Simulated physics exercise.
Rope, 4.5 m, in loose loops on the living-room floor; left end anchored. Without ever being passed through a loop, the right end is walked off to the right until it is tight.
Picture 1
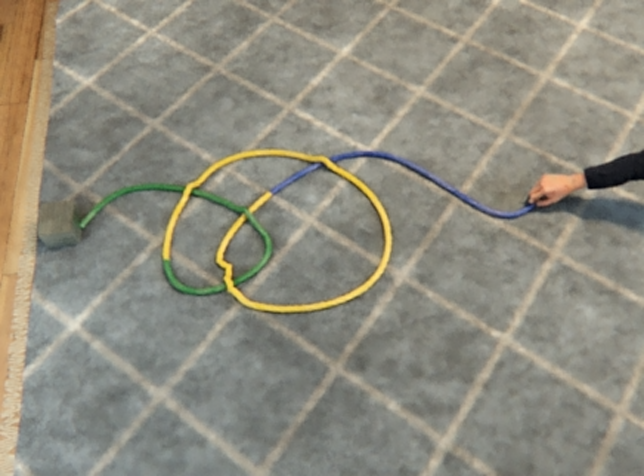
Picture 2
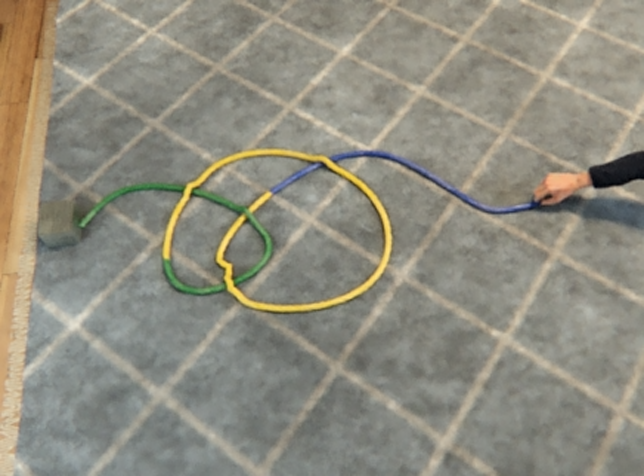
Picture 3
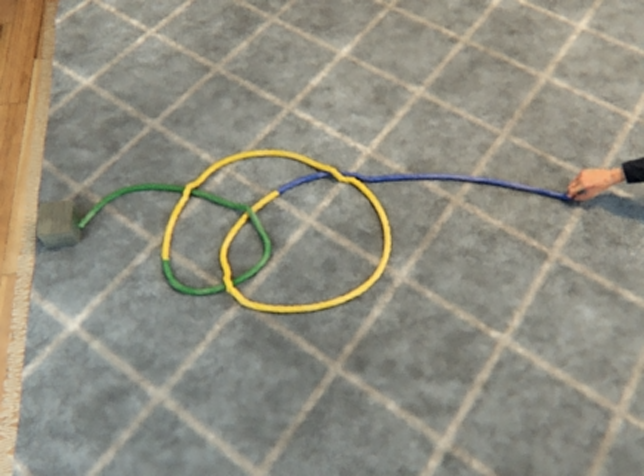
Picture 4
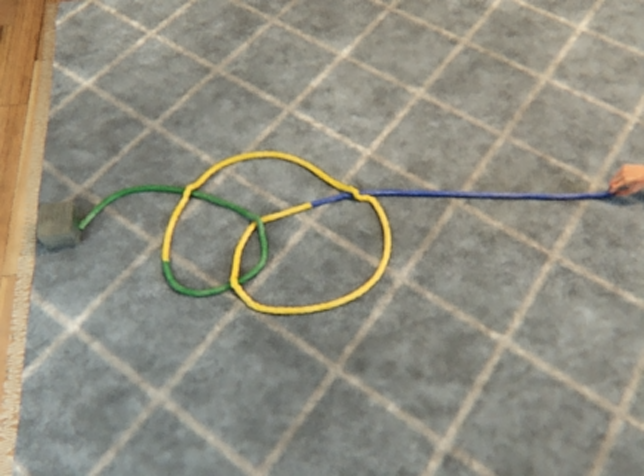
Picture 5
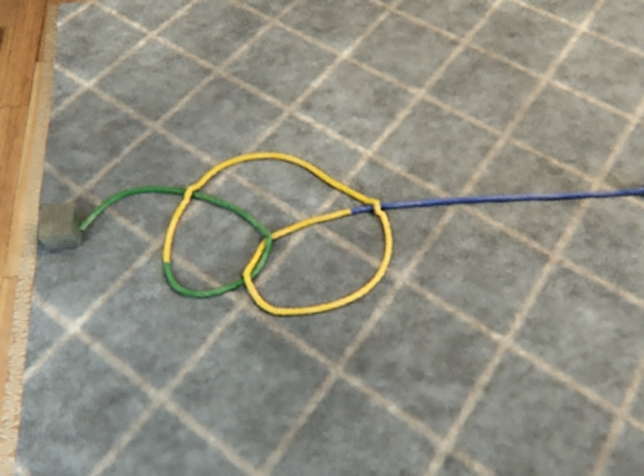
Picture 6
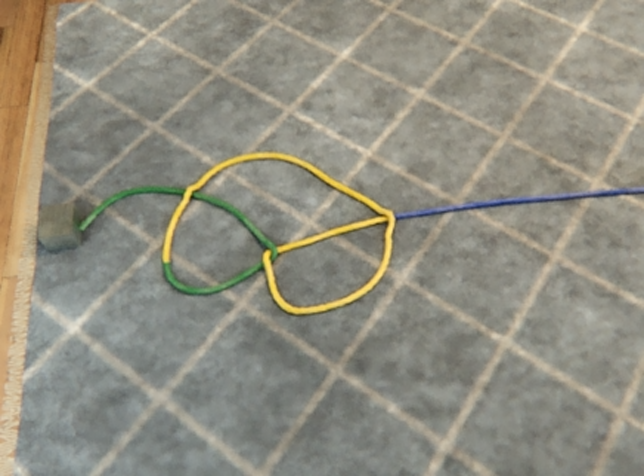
On a grey carpet with a pale diamond pattern, a rope of green, yellow and blue lies in loose loops, its green end at a small block. A hand pulls the blue end rightward and leaves view, while the blue section straightens and the inner yellow bend slides right, narrowing the yellow loop.
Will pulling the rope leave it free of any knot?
The rope comes out smooth.
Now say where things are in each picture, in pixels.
The first picture shows shows, crossings (189, 191) yellow over green, (221, 288) yellow over green, (247, 214) green over yellow, (323, 163) yellow over blue; rope runs through (198, 193) (171, 228) (370, 194) (229, 272) (416, 167); grip (534, 203).
In the second picture, shows, rope runs through (198, 192) (370, 194) (416, 167); grip (539, 202).
In the third picture, shows, rope runs through (197, 193) (369, 195) (435, 176); grip (573, 198).
In the fourth picture, shows, rope runs through (197, 194) (368, 198) (476, 195); grip (614, 194).
In the fifth picture, shows, rope runs through (198, 195) (372, 201) (516, 198).
In the sixth picture, shows, rope runs through (198, 196) (170, 230) (372, 204) (286, 248) (555, 197).
Next, the ends are 2.7 m apart, loops still 35 cm across.
Then, the ends are 3.4 m apart, loops still 13 cm across.
After that, the ends are 4.1 m apart, loops still 10 cm across.
Later, the ends are 4.5 m apart, and it runs straight.
At the end, the ends are 4.5 m apart, and it runs straight.
